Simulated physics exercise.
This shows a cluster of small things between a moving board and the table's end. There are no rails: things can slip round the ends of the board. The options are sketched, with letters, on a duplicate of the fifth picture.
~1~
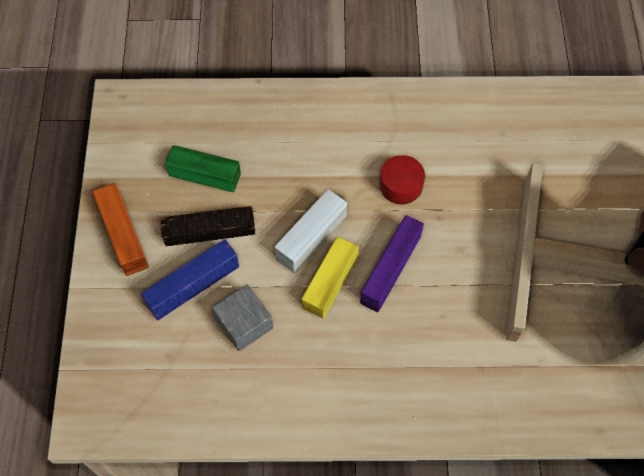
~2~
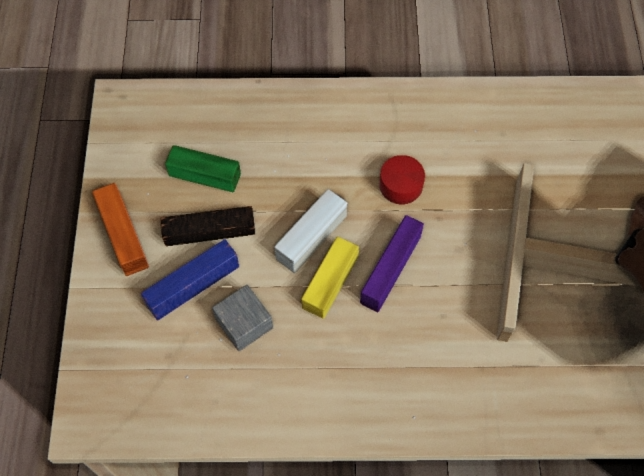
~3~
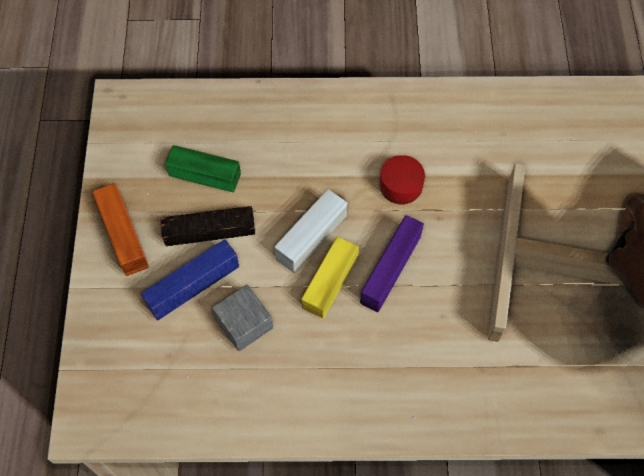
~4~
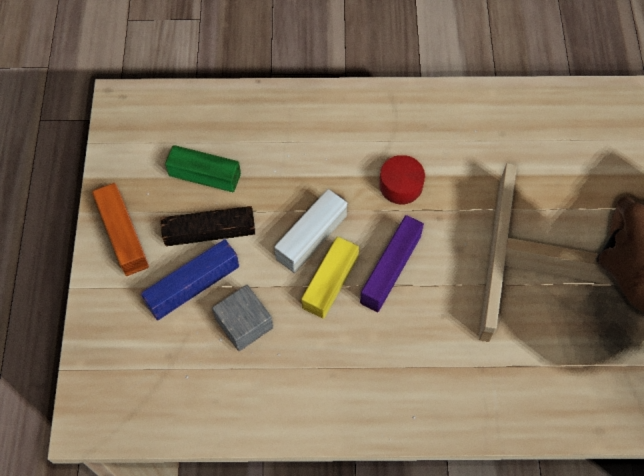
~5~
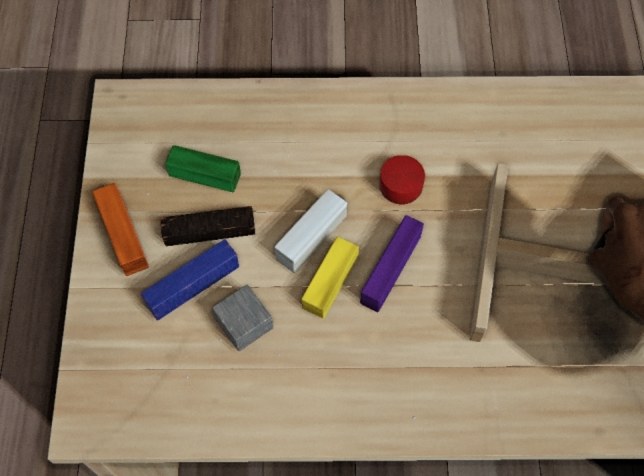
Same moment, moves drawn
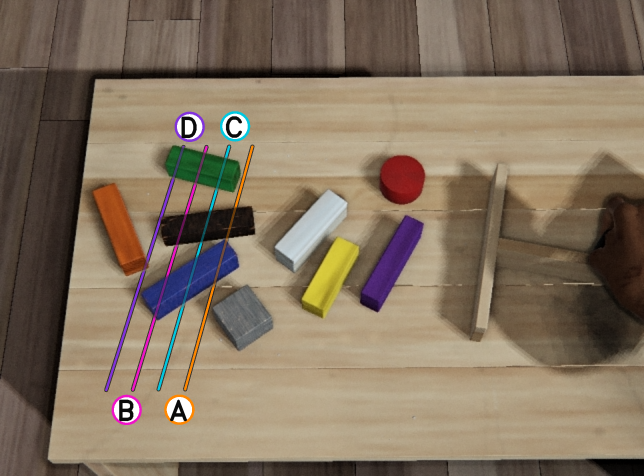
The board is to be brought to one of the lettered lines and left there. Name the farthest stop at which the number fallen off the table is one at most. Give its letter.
At D, and not beyond.
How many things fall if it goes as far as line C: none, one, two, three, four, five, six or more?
The count is none.
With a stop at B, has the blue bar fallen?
No.
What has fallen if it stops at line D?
The orange stick.
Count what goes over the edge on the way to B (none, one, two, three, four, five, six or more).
By then, none.
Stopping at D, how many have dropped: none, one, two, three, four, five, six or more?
In all, one.
On the copy, A at (221, 260); B at (172, 261); C at (196, 260); D at (147, 261).
On D. First, board (369, 243); red tin (356, 174); yellow stick (323, 277).
Then, board (245, 244); blue bar (165, 282); black bar (184, 209).
Finally, board (145, 244); orange stick over the edge; blue bar (76, 284); one fallen.
By contrast, A is within the limit but short; B is within the limit but short; C is within the limit but short.
